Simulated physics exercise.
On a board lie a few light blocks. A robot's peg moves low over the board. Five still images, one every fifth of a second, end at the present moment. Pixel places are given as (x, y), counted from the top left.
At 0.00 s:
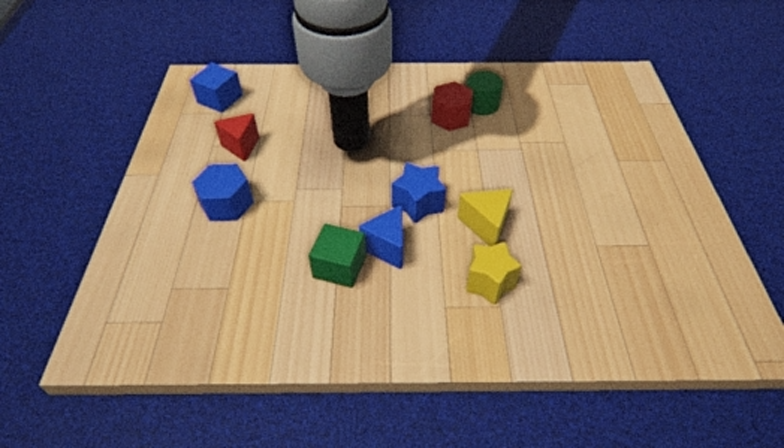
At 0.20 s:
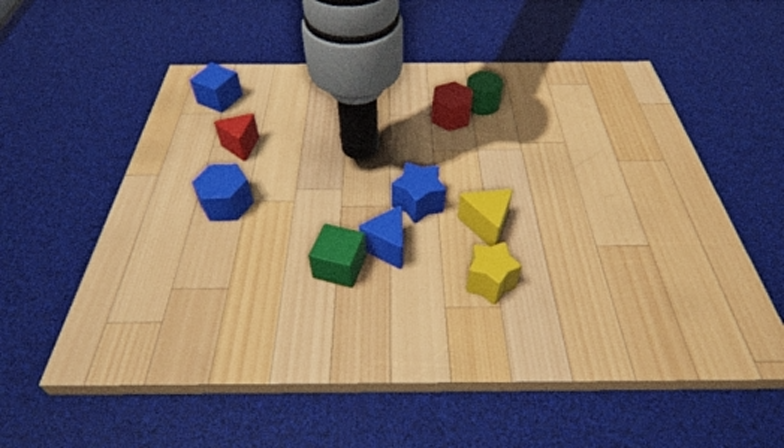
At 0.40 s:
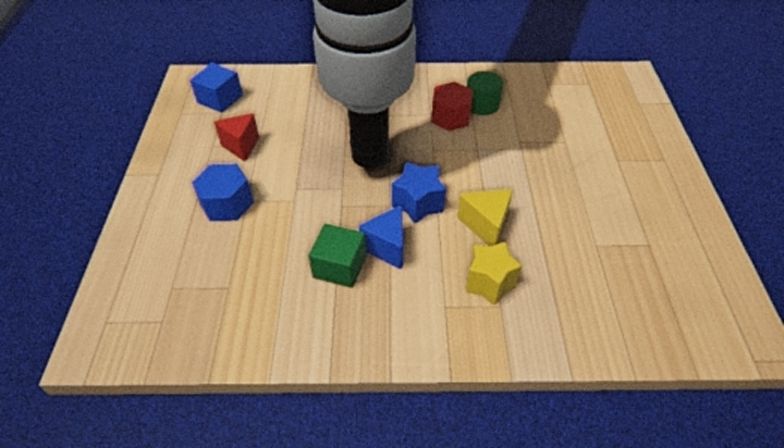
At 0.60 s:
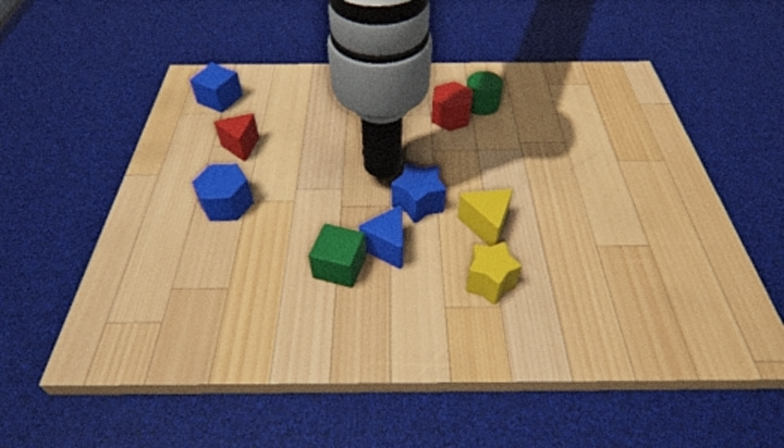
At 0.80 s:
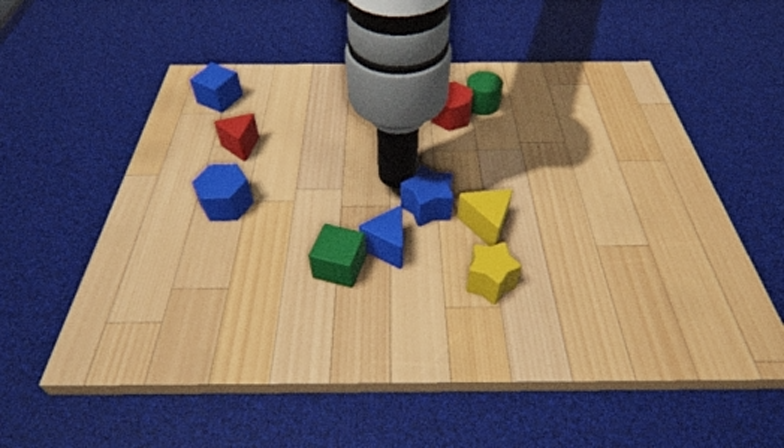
At first, a robot's dark peg stands over a wooden board of scattered red, blue, green and yellow blocks, clear of them all. It moves down and to the right toward the blue star, then nudges the star slightly rightward, while the other blocks stay still.
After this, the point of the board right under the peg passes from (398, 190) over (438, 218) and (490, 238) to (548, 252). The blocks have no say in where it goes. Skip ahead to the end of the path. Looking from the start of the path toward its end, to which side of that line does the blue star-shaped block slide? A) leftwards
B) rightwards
B - rightwards.
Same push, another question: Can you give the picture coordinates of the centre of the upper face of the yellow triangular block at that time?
Put as a pixel place, it's (596, 229).
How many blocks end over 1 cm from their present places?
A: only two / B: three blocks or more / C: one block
The answer is B.
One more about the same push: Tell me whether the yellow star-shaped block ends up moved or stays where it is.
Moved.
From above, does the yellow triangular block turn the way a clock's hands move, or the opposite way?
Its spin: Anticlockwise.
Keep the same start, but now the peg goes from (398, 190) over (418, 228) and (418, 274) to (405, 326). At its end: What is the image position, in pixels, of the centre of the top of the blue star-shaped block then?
In the picture, that point is around (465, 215).
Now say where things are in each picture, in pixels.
The first picture shows tip of the peg at (352, 140), middles of tops, blue triangular block at (387, 225), blue star-shaped block at (420, 179), yellow triangular block at (490, 202), yellow star-shaped block at (494, 260).
The second picture shows peg at (360, 148), nothing pushed.
The third picture shows peg at (370, 157), nothing pushed.
The fourth picture shows peg at (383, 166), nothing pushed.
The fifth picture shows peg at (398, 175), blue triangular block at (387, 225), blue star-shaped block at (430, 183), yellow triangular block at (490, 202), yellow star-shaped block at (494, 260).
What follows on the original path. One third of the way, peg at (439, 205); blue star-shaped block at (475, 215); yellow triangular block at (528, 215), turned 25° anticlockwise.
Two thirds of the way, peg at (494, 225); blue star-shaped block at (521, 245), turned 25° clockwise; yellow triangular block at (560, 226), turned 105° anticlockwise; yellow star-shaped block at (510, 281).
At the end, peg at (553, 238); blue triangular block unmoved; blue star-shaped block at (548, 262), turned 70° clockwise; yellow triangular block at (596, 229), turned 90° anticlockwise; yellow star-shaped block at (512, 287), turned 25° clockwise.
